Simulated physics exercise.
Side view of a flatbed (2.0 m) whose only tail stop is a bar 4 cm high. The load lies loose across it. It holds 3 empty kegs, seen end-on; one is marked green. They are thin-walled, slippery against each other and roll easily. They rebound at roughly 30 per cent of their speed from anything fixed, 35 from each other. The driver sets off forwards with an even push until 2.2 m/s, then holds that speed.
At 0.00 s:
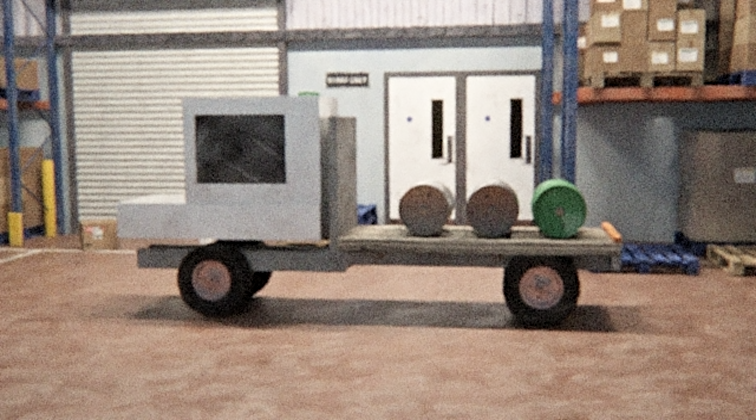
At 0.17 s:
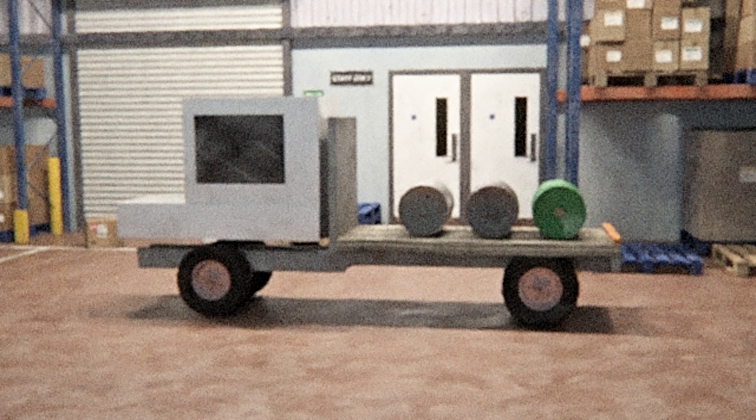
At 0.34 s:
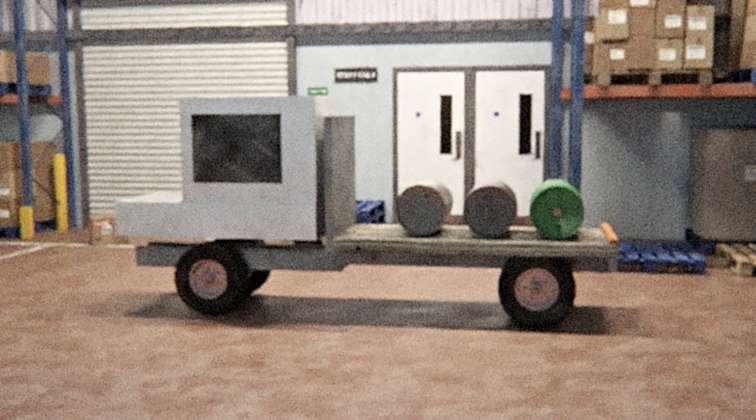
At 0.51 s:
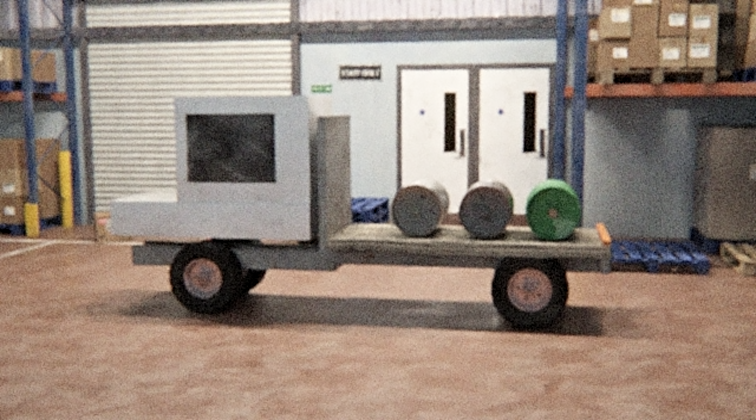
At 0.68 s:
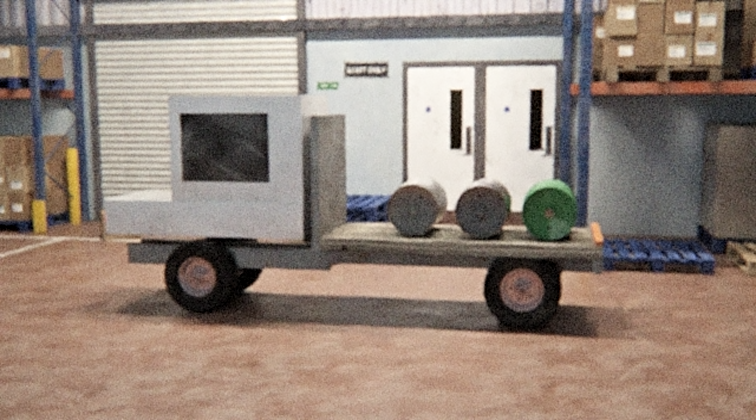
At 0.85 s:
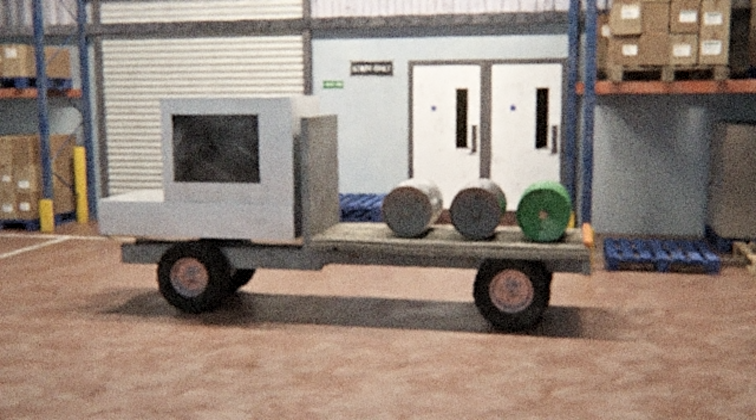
A grey flatbed truck, its boxy cab at the left, is seen side-on in a warehouse with a shutter, white double doors and shelves of boxes behind. Two grey drums and a green one nearest the tail lie in a spaced row on its bed, ends facing the viewer. The truck eases slowly left, gathering a little speed, as the drums shift slightly towards the orange-tipped tail and the camera drifts left.
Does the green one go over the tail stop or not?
The green keg stays on the bed.
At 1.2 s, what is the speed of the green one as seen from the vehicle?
About 0.3 m/s.
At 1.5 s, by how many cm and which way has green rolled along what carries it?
Green 25 right.
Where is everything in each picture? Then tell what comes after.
The first frame shows green (560, 211); tail bar at (618, 240); speed 0.0 m/s; 3 of the 3 make up the bottom layer on the bed.
The second frame shows green (559, 212); tail bar at (617, 241); speed 0.1 m/s.
The third frame shows green (557, 212); tail bar at (614, 242); speed 0.2 m/s.
The fourth frame shows green (553, 213); tail bar at (607, 243); speed 0.3 m/s.
The fifth frame shows green (549, 213); tail bar at (599, 243); speed 0.4 m/s.
The sixth frame shows green (543, 214); tail bar at (588, 245); speed 0.5 m/s.
By 1.2 s, green is on the bed, 20 cm from the bar, rolling towards it; 0 of 3 are off.
By 1.5 s, green is on the bed, 10 cm from the bar; 0 of 3 are off.
Finally (1.9 s), green is on the bed, 10 cm from the bar; 0 of 3 are off.
